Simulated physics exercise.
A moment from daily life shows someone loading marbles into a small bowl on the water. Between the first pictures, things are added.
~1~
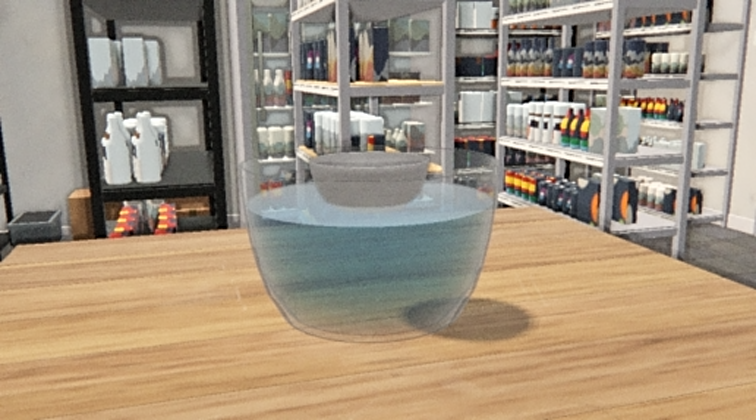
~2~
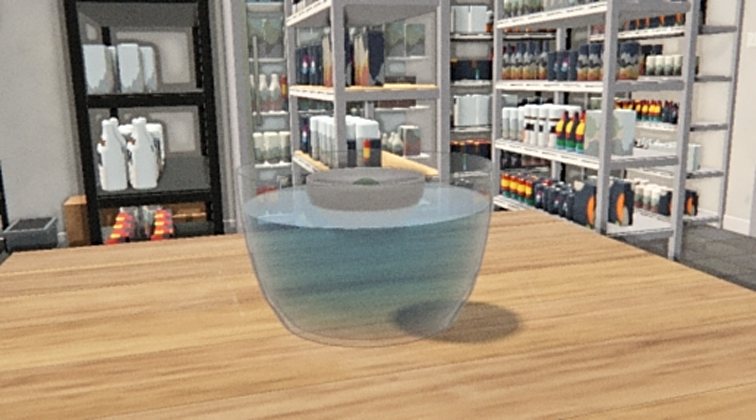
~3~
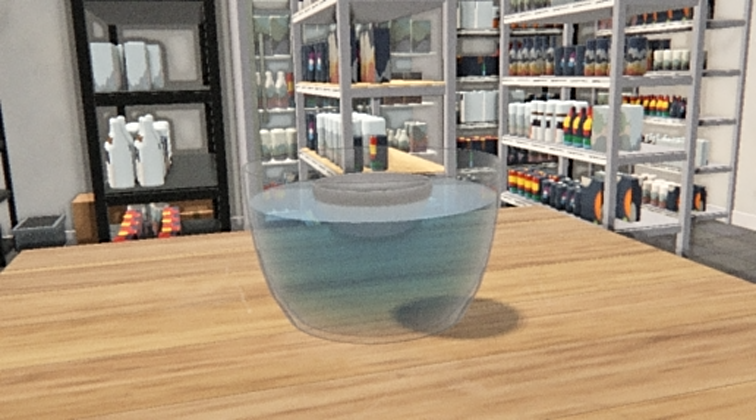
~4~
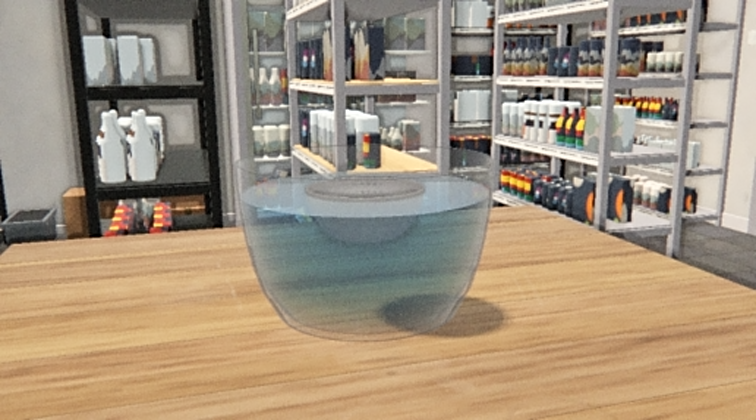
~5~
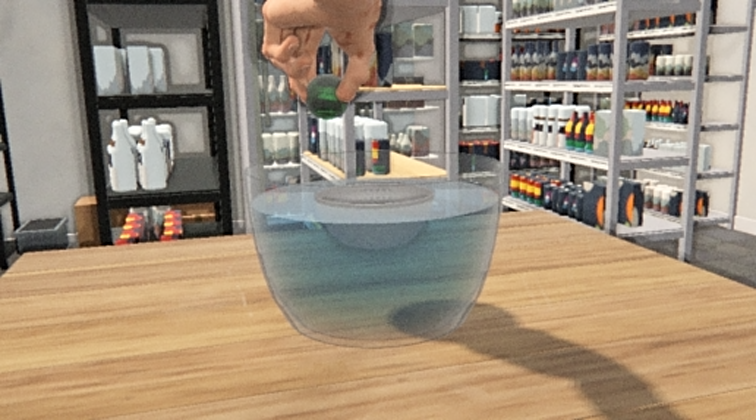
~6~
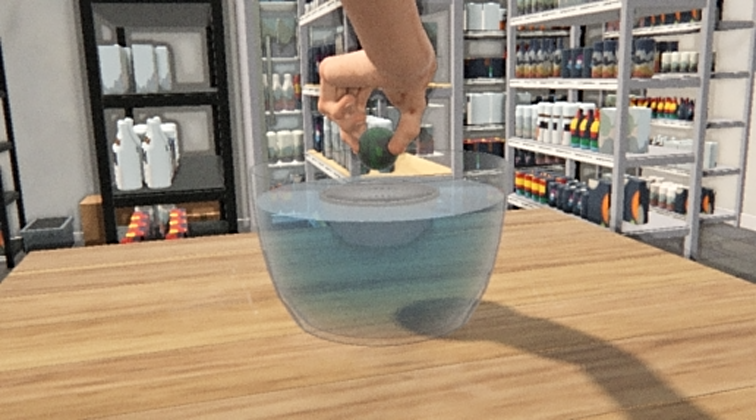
In the video, a small bowl floating in a clear glass bowl of water sits lower and lower until its rim is near the surface, then a hand brings a green marble in from above and holds it over the small bowl.
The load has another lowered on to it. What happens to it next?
It fills and goes down.
Next, the glass marble is in and the small bowl dips.
After that, water pours in over its edge.
Finally, the small bowl lies on the bottom with its load.
